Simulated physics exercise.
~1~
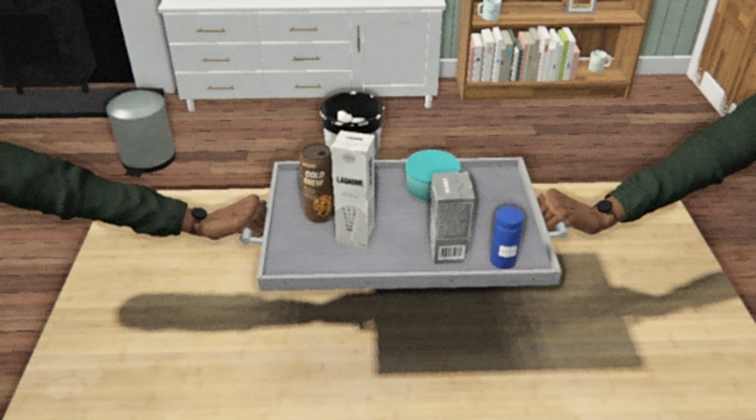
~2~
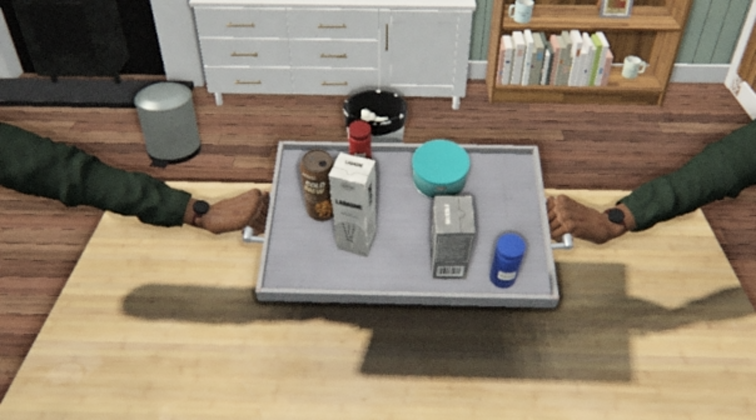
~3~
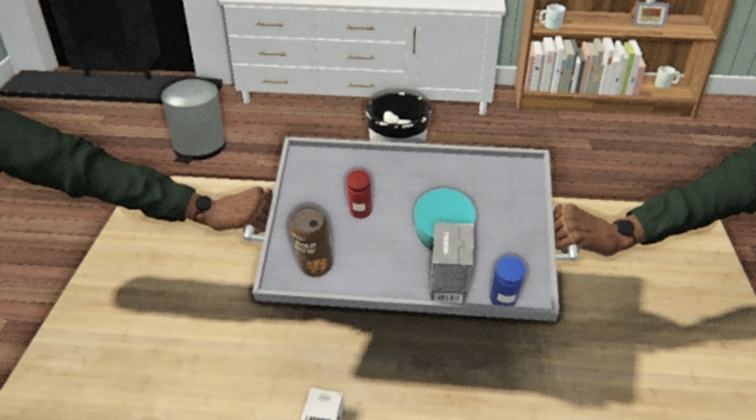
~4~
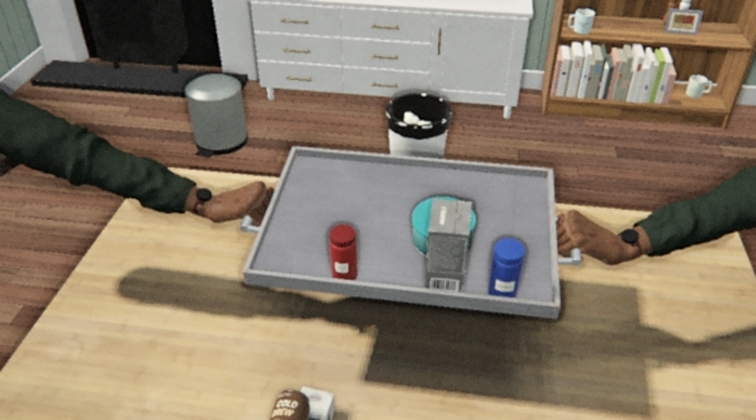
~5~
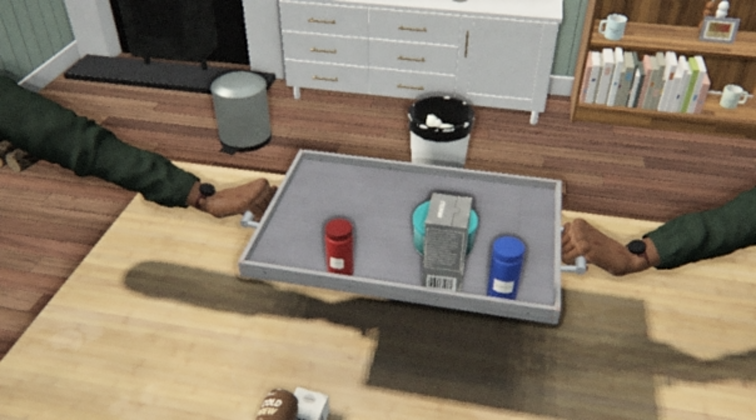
The video shows two hands holding a grey tray of containers above a wooden table and tilting its near edge down, so the white carton and brown can slide off onto the table, before partly levelling it with the red shaker, turquoise tub, grey carton and blue shaker still aboard.
